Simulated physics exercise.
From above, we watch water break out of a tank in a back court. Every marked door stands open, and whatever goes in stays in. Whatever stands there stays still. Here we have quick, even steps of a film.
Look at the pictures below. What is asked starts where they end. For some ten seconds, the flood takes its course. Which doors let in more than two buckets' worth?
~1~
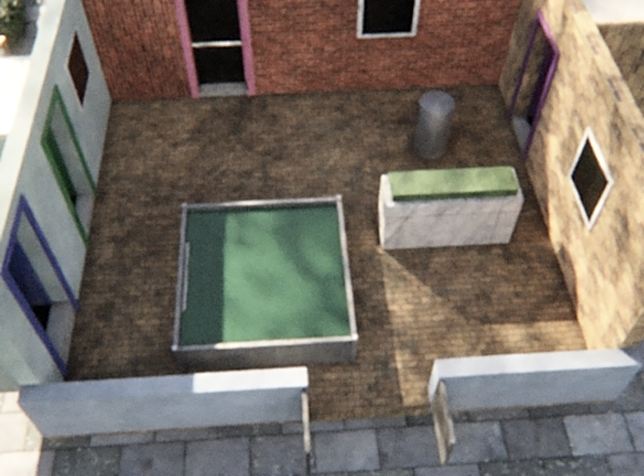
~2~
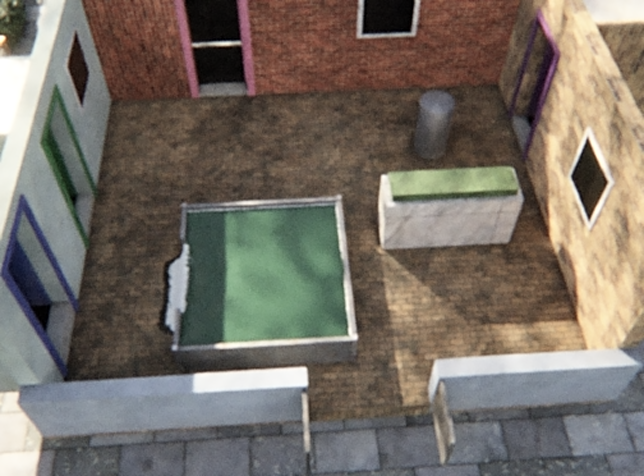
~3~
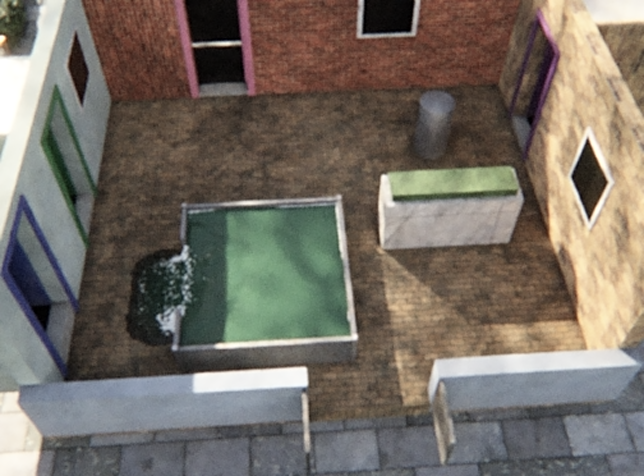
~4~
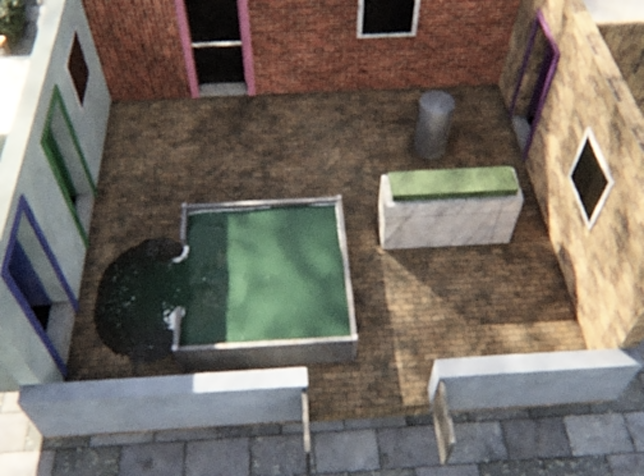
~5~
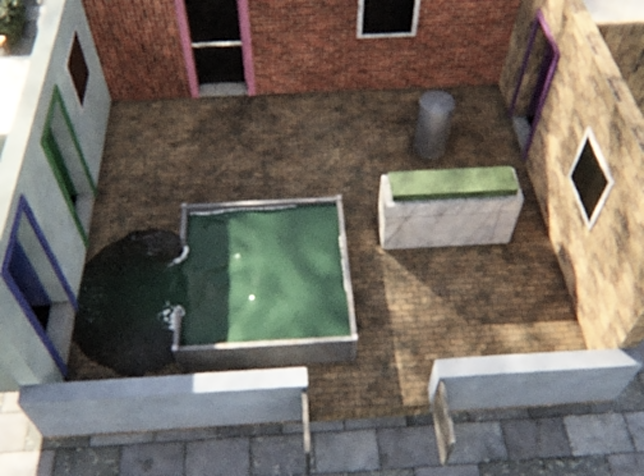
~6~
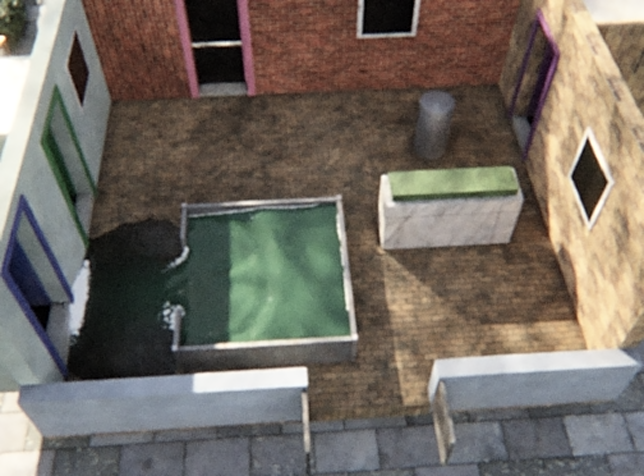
Blue door - no; pink door - no; green door - no; purple door - no.
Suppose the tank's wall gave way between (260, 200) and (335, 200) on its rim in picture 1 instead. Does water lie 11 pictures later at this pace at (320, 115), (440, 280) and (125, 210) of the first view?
Sequence: Wetted / spared / spared.
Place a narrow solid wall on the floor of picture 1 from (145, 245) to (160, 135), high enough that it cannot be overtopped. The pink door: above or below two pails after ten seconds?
Here's how it goes: The pink door remains below.
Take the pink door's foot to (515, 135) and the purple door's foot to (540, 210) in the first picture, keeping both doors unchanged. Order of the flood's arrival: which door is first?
The door marked blue comes first.
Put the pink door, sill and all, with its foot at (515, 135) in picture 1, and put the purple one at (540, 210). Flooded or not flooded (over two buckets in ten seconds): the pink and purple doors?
Note: Pink does not reach the limit, purple does not reach the limit.
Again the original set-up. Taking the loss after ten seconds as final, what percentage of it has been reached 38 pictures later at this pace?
It comes to around 40 per cent.
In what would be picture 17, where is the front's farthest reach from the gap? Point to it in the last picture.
Close to (109, 121).
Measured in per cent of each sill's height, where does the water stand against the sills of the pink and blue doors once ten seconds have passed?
Roughly 60 % and 30 %, respectively.
A moment on, water covers 10 % of the floor; the blue door wet at the sill, nothing in, the pink door not reached, the green door wet at the sill, nothing in, the purple door not reached.
Next, water covers 20 % of the floor; the blue door wet at the sill, nothing in, the pink door not reached, the green door wet at the sill, nothing in, the purple door not reached.
Then, water covers 35 % of the floor; the blue door wet at the sill, nothing in, the pink door wet at the sill, nothing in, the green door under two buckets in, the purple door not reached.
Later, water covers 60 % of the floor; the blue door wet at the sill, nothing in, the pink door wet at the sill, nothing in, the green door under two buckets in, the purple door not reached.
In the end, water covers 95 % of the floor; the blue door wet at the sill, nothing in, the pink door wet at the sill, nothing in, the green door under two buckets in, the purple door wet at the sill, nothing in.
